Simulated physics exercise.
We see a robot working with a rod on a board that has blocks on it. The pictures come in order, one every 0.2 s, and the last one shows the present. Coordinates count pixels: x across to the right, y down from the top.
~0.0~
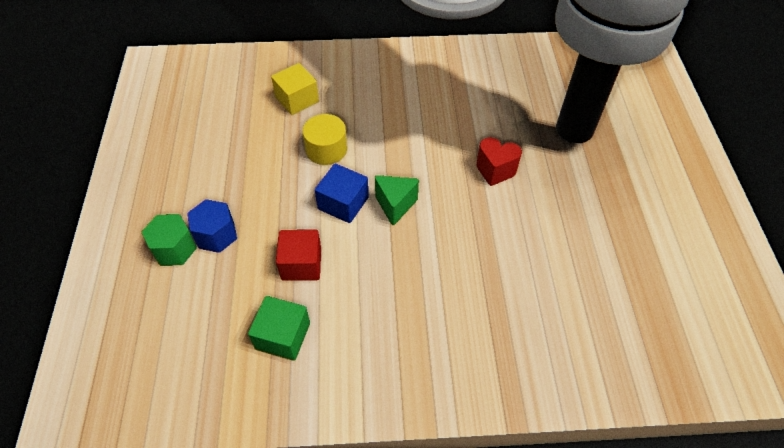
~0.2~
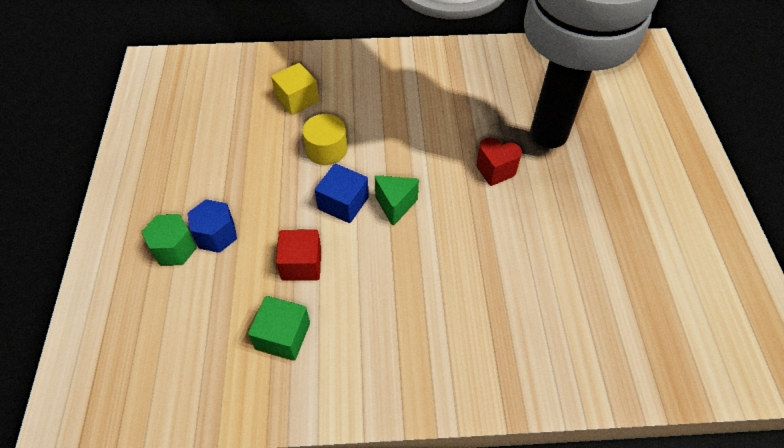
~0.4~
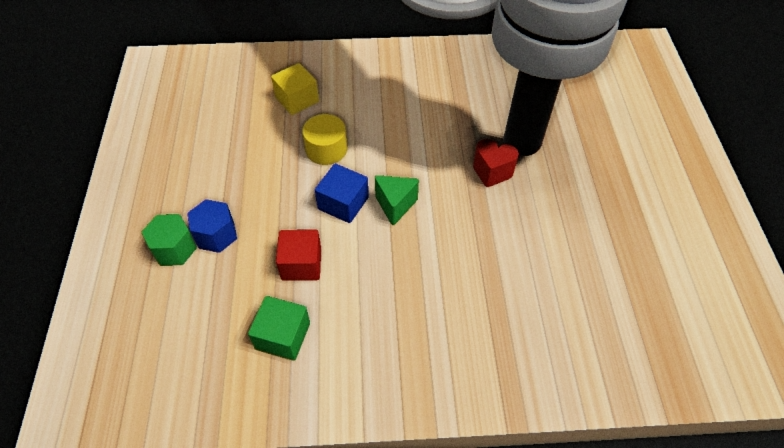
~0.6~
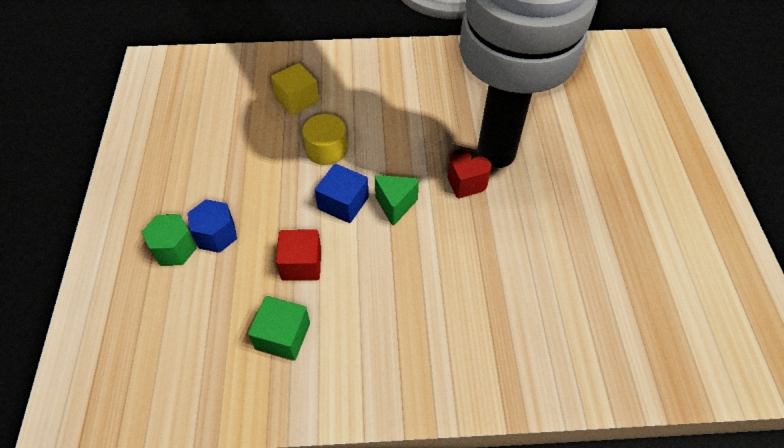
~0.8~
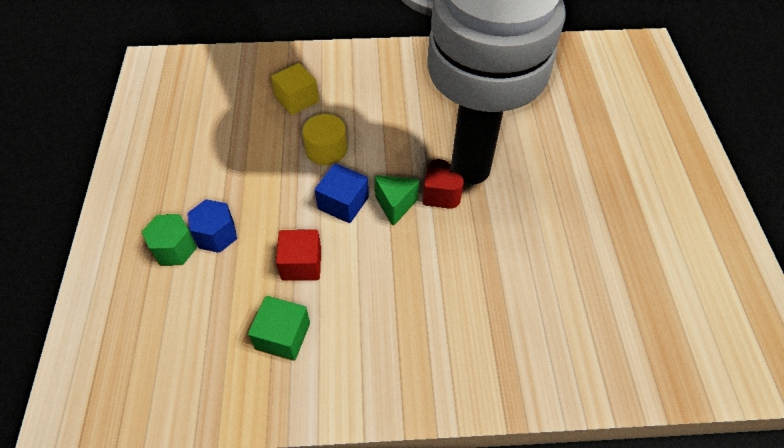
On a wooden board scattered with colored blocks, a robot's black rod moved left to the red heart and pushed it left and slightly toward the viewer, up close beside the green triangular block.
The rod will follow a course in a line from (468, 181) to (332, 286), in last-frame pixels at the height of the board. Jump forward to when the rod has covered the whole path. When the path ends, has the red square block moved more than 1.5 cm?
No, I don't think so.
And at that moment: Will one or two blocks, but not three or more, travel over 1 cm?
Final answer: No.
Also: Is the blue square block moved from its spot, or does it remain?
It travels a centimetre or more.
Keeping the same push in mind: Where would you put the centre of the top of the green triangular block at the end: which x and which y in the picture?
The green triangular block ends near (358, 188).
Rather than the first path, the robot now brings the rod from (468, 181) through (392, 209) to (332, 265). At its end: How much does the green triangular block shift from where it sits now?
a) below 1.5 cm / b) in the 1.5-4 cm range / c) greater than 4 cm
c: Greater than 4 cm.
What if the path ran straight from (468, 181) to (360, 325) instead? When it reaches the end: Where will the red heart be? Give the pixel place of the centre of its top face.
About (386, 219).
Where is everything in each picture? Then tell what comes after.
The first frame shows tip of the rod at (574, 131), middles of tops, red square block at (297, 246), blue square block at (341, 183), green triangular block at (396, 187), red heart at (500, 151).
The second frame shows rod at (548, 136), nothing pushed.
The third frame shows rod at (522, 143), red heart at (497, 152).
The fourth frame shows rod at (496, 155), red heart at (469, 164).
The fifth frame shows rod at (470, 171), red square block at (297, 246), blue square block at (341, 183), green triangular block at (396, 187), red heart at (442, 175).
The first path, step by step. One third of the way, rod at (427, 203); blue square block at (324, 182), turned 20° anticlockwise; green triangular block at (365, 189); red heart at (391, 203), turned 35° clockwise.
Two thirds of the way, rod at (380, 239); blue square block at (323, 181), turned 25° anticlockwise; green triangular block at (358, 188), turned 25° clockwise; red heart at (345, 221), turned 55° clockwise.
At the end, rod at (330, 277); red square block at (290, 247); blue square block at (323, 181), turned 25° anticlockwise; green triangular block at (358, 188), turned 25° clockwise; red heart at (333, 224), turned 90° clockwise.
